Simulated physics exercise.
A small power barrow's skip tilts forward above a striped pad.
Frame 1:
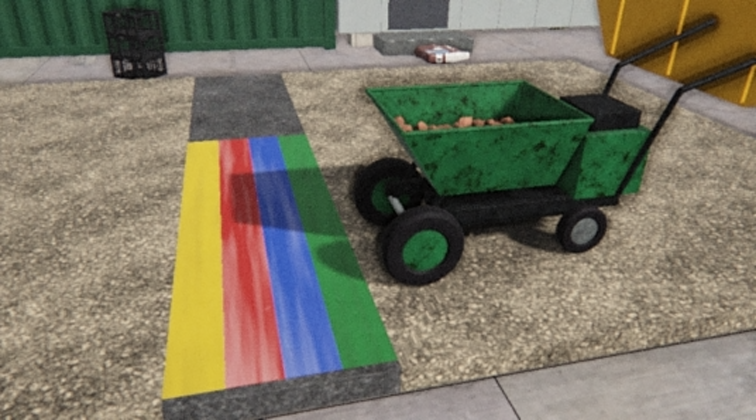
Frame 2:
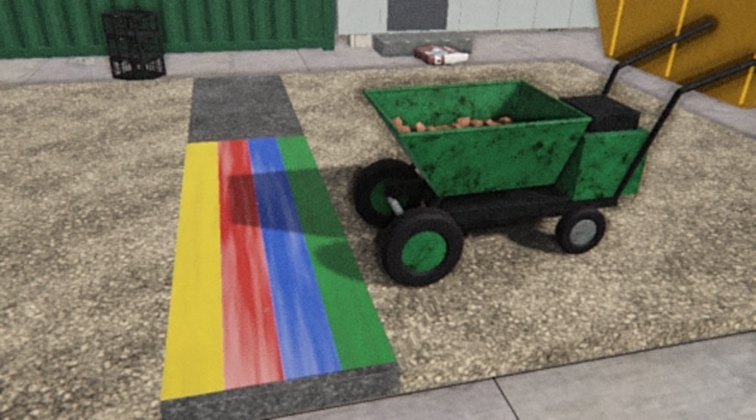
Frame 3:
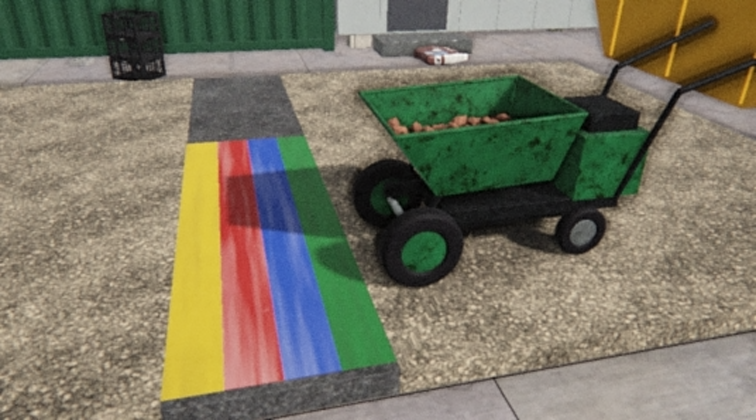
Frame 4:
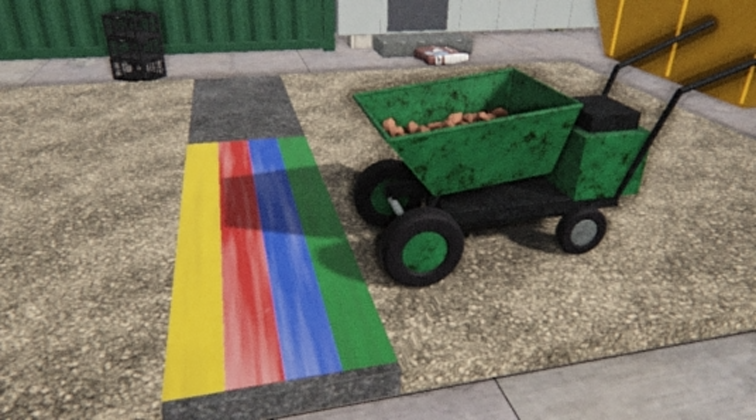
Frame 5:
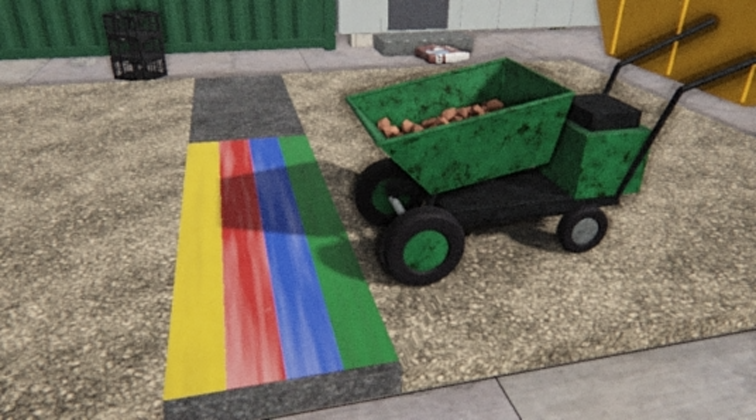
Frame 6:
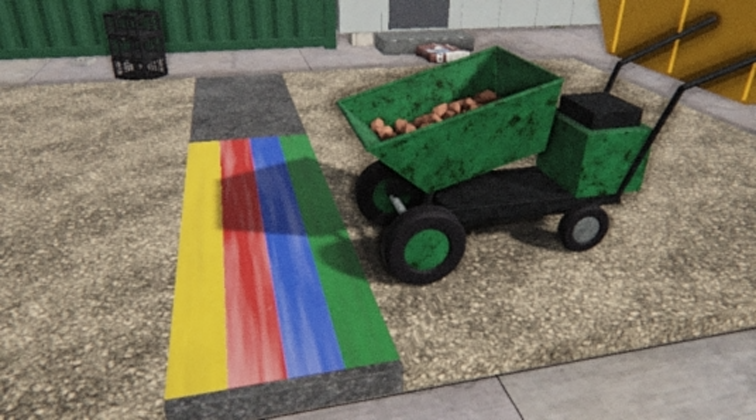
A gravel yard edged by paving, with a green corrugated wall behind, is seen from slightly above by a camera that stays almost still. On the right stands a green wheeled barrow with reddish-brown lumps in its skip, beside a flat pad striped yellow, red, blue and green from left to right. The skip begins level, then slowly tilts forward to the left, its rear rising while the wheels stay put.
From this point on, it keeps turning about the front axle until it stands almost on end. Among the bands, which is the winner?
That would be the red band.
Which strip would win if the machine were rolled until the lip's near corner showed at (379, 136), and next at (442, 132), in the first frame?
Going by the pictures, the first try gives red and the second gives the blue strip.
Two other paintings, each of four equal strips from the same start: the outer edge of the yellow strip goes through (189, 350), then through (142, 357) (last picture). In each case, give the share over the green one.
About 0 %, then 0 %.
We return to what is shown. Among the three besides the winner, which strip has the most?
Following the top strip comes the blue strip.
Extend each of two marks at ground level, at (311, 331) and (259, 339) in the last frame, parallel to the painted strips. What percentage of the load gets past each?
Close to 90 per cent, then close to 50 per cent.
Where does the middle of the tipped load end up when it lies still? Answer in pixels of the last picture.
Close to (251, 264) in the last view.
Just after the last frame, skip tipped steeply; every one in the skip.
A moment on, skip tipped right over; almost all in the skip; just a few over the blue strip; about a tenth over the red strip; just a few over the yellow strip.
Further on, skip tipped right over; about a tenth in the skip; roughly a quarter over the blue strip; roughly half over the red strip; roughly a quarter over the yellow strip; about a tenth off the paint.
When it is over, skip tipped right over; just a few in the skip; just a few over the green strip; roughly a quarter over the blue strip; roughly a third over the red strip; roughly a quarter over the yellow strip; about a tenth off the paint.
